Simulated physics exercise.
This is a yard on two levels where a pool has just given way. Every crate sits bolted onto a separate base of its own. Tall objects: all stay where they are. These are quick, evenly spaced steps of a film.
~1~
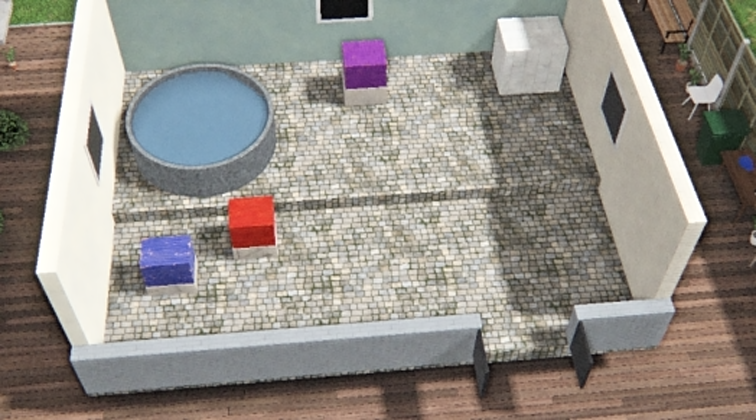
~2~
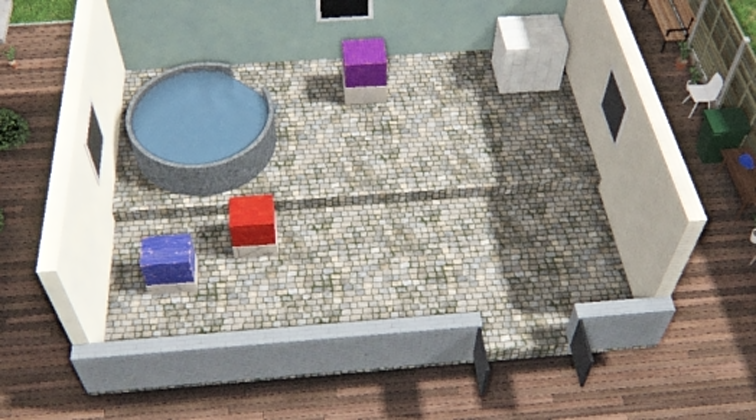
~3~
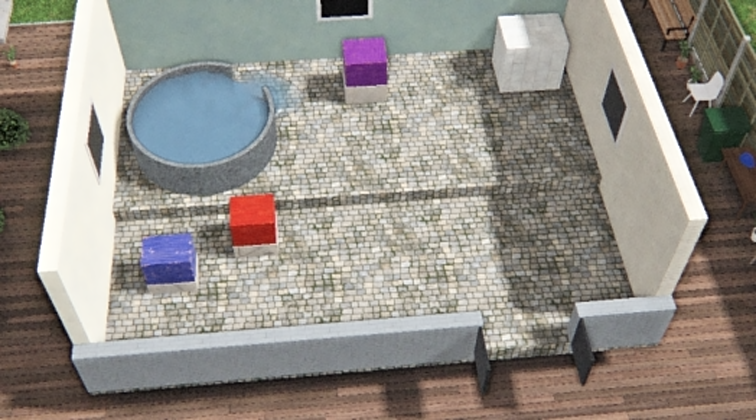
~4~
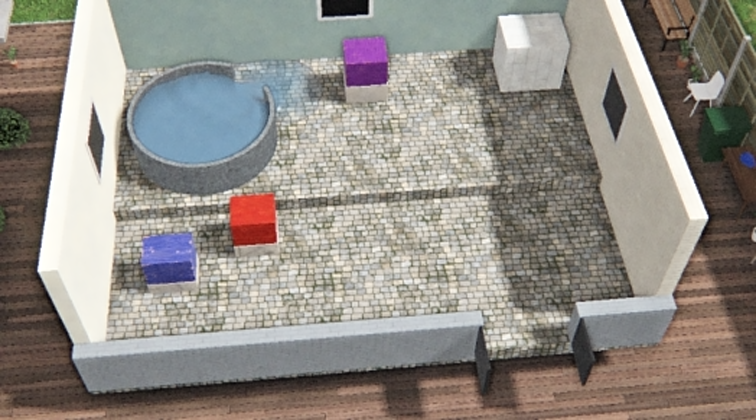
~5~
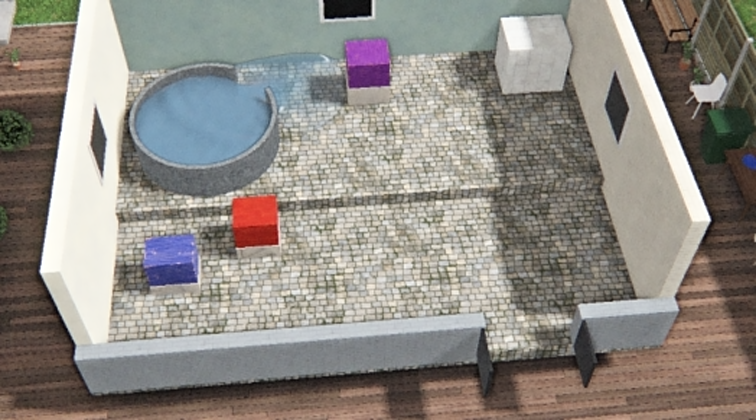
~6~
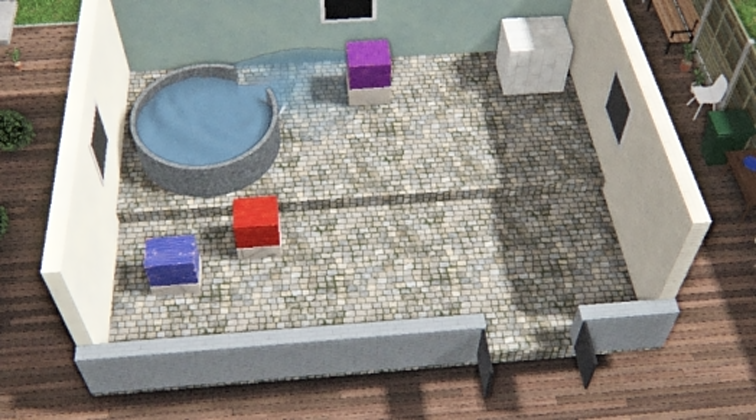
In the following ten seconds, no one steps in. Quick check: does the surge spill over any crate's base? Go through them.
Result: The purple crate will not even get damp. The red crate will not even get damp. The blue crate will not even get damp.
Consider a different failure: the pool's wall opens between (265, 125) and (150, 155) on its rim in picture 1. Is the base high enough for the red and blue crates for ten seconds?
Result: Red crate reached, blue crate reached.
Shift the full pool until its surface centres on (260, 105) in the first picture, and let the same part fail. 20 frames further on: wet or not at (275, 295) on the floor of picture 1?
At that spot: Bone-dry.
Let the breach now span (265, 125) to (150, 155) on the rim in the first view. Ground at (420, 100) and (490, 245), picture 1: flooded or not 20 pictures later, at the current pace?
Point one: Still bare; point two: Reached by the flood.
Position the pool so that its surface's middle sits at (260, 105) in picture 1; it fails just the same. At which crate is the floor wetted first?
My pick is the purple one.
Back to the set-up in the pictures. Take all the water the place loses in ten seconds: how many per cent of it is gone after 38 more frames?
I'd estimate some 5 per cent.
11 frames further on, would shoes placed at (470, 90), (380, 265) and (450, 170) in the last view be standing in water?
Result by point, in sequence: Waterlogged, then unwetted, then unwetted.
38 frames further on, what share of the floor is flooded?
I'd say close to 80 per cent.
A moment on, water covers 15 % of the floor; the purple crate water round its plinth, the red crate not reached, the blue crate not reached.
Next, water covers 25 % of the floor; the purple crate water round its plinth, the red crate not reached, the blue crate not reached.
Then, water covers 45 % of the floor; the purple crate water round its plinth, the red crate not reached, the blue crate not reached.
Later, water covers 80 % of the floor; the purple crate water round its plinth, the red crate water round its plinth, the blue crate water round its plinth.
In the end, water covers 95 % of the floor; the purple crate stayed above the water, the red crate stayed above the water, the blue crate stayed above the water.
